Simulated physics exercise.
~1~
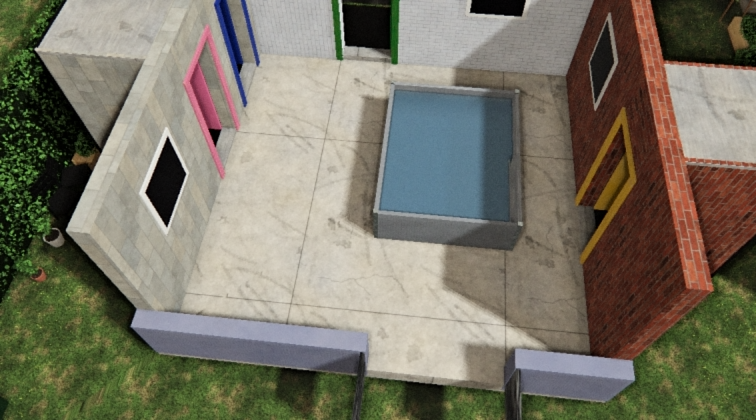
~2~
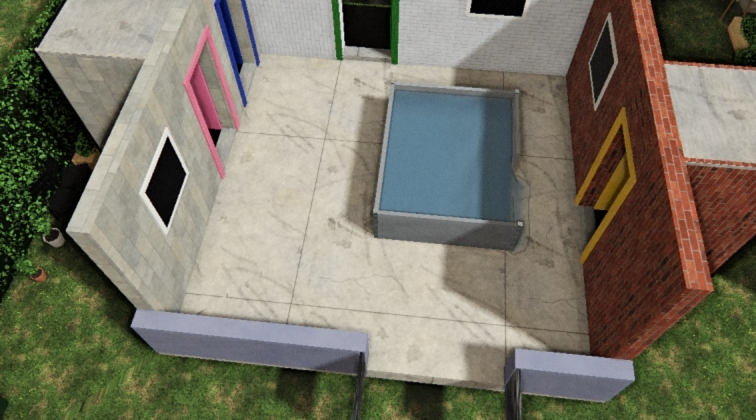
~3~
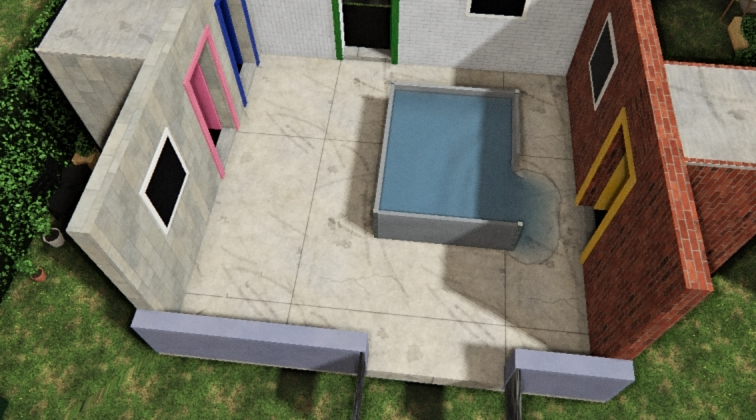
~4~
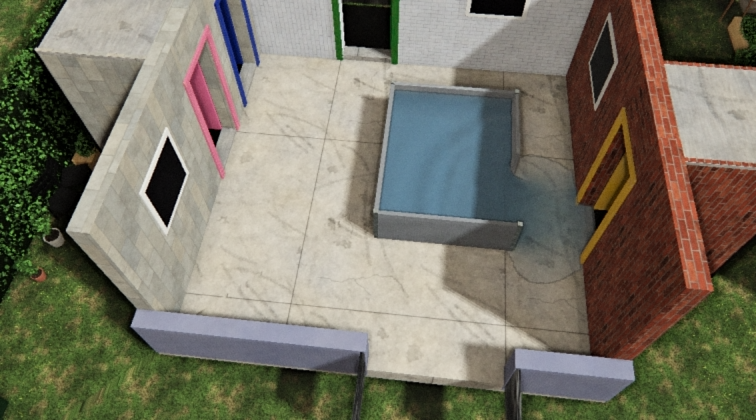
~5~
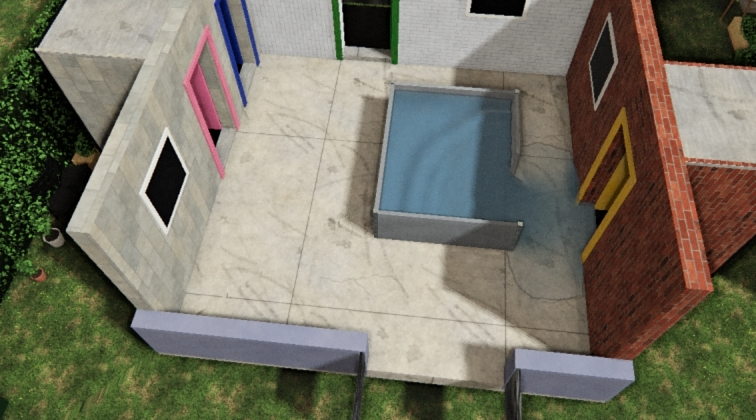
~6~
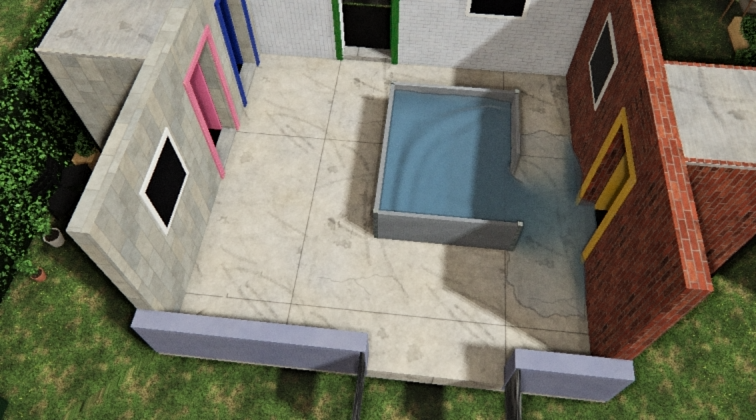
Water, still at first in a grey-walled tank, pours through a gap in its right side, spreads over the pale paving to the brick wall by the yellow-edged doorway, and creeps along it while ripples cross the tank. The courtyard is seen from high overhead by an unmoving camera. Pink and blue doorways stand left, a green one at the back, low lilac walls in front, and grass outside.
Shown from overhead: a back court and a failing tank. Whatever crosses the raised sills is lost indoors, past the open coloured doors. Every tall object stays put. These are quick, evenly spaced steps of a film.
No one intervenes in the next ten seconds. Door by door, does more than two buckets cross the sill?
In order: Most likely the pink door gets two buckets or less; most likely the green door gets two buckets or less; most likely the yellow door gets too much water; most likely the blue door gets two buckets or less.
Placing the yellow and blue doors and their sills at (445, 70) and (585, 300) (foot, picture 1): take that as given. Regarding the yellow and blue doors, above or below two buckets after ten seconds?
Note - yellow ends up above it; blue ends up above it.
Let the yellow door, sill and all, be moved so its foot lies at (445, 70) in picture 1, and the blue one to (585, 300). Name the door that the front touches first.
It would be the blue-painted one, I think.
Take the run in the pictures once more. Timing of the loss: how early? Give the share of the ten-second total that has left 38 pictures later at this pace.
About 85 %.
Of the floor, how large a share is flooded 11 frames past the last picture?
Near 25 in a hundred.
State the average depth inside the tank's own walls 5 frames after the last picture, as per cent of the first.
About 72 per cent.
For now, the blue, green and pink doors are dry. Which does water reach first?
The green one.
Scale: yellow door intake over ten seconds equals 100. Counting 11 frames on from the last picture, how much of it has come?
That comes out to 40 per cent by my count.
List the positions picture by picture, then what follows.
The first picture shows still water in the tank at (451, 151).
In the second picture, the front is at a hidden place, out from the gap at (510, 206).
In the third picture, the front is at (549, 186), out from the gap at (510, 206).
In the fourth picture, water pours out at (510, 207) and has run to (571, 175).
In the fifth picture, the front is at (570, 158), out from the gap at (510, 207).
In the sixth picture, water pours out at (510, 207) and has run to (568, 141).
A moment on, water covers 15 % of the floor; the pink door not reached, the green door not reached, the yellow door far over two buckets in, the blue door not reached.
Next, water covers 25 % of the floor; the pink door not reached, the green door not reached, the yellow door far over two buckets in, the blue door not reached.
Then, water covers 50 % of the floor; the pink door not reached, the green door wet at the sill, nothing in, the yellow door far over two buckets in, the blue door not reached.
Later, water covers 80 % of the floor; the pink door not reached, the green door wet at the sill, nothing in, the yellow door far over two buckets in, the blue door wet at the sill, nothing in.
In the end, water covers 95 % of the floor; the pink door wet at the sill, nothing in, the green door wet at the sill, nothing in, the yellow door far over two buckets in, the blue door wet at the sill, nothing in.
